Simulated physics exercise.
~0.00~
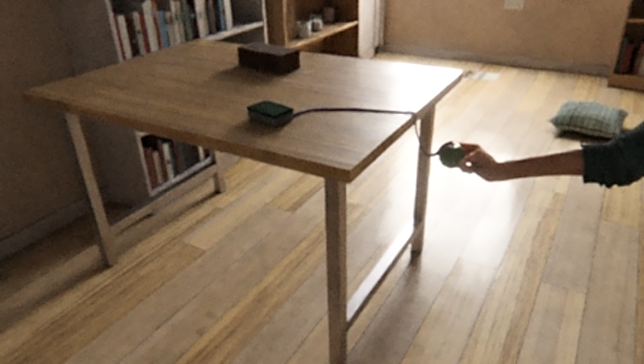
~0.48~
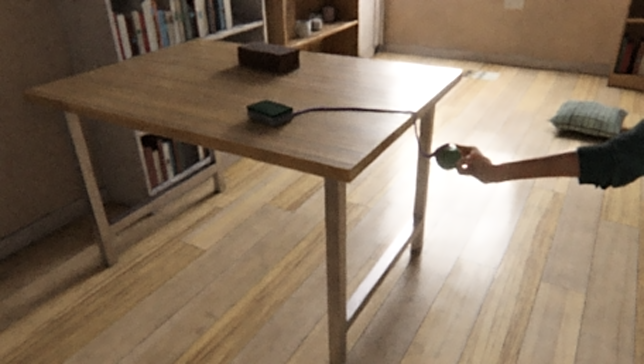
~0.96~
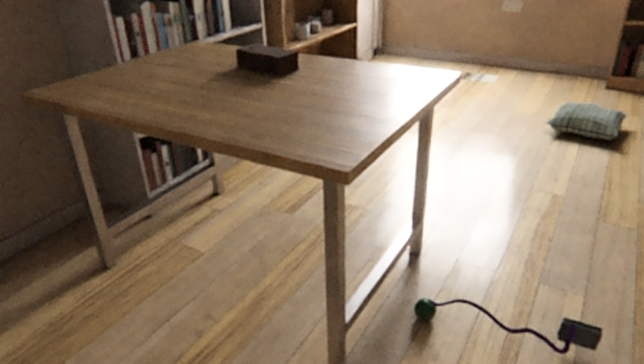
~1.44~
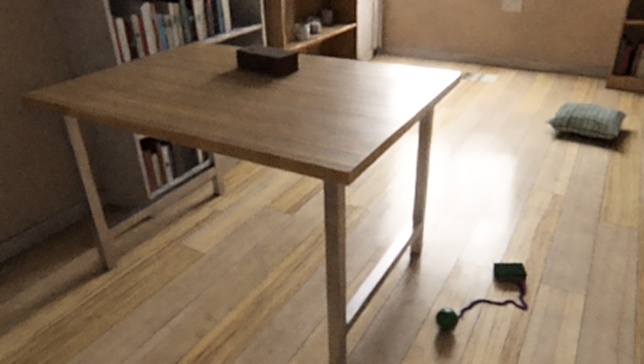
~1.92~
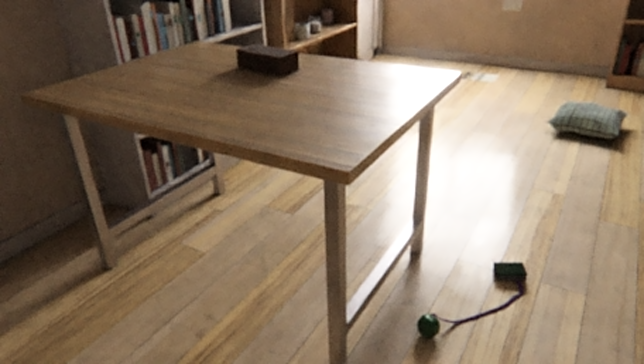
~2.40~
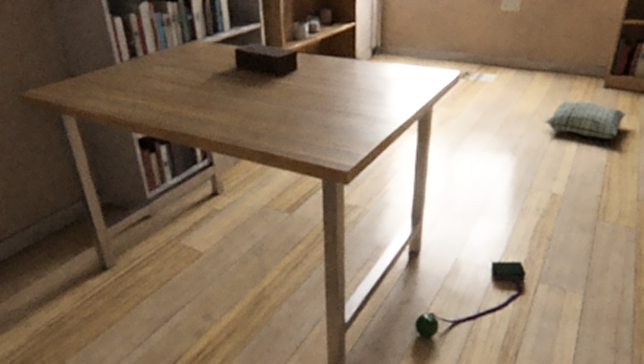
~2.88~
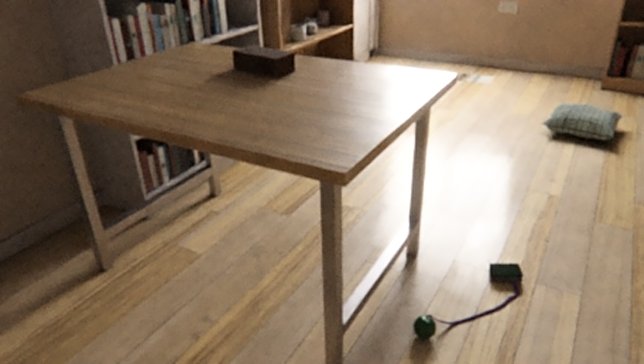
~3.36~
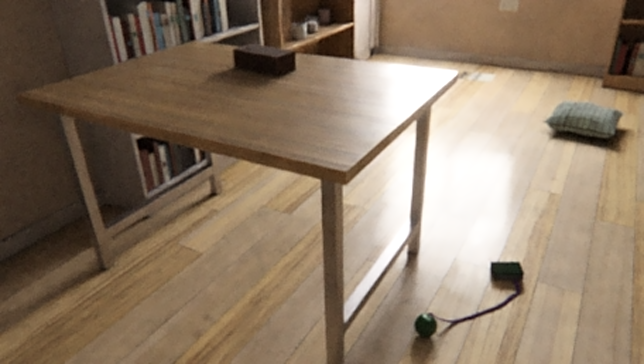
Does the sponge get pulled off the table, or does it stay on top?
The sponge gets pulled over the edge and ends up on the floor near the green apple.
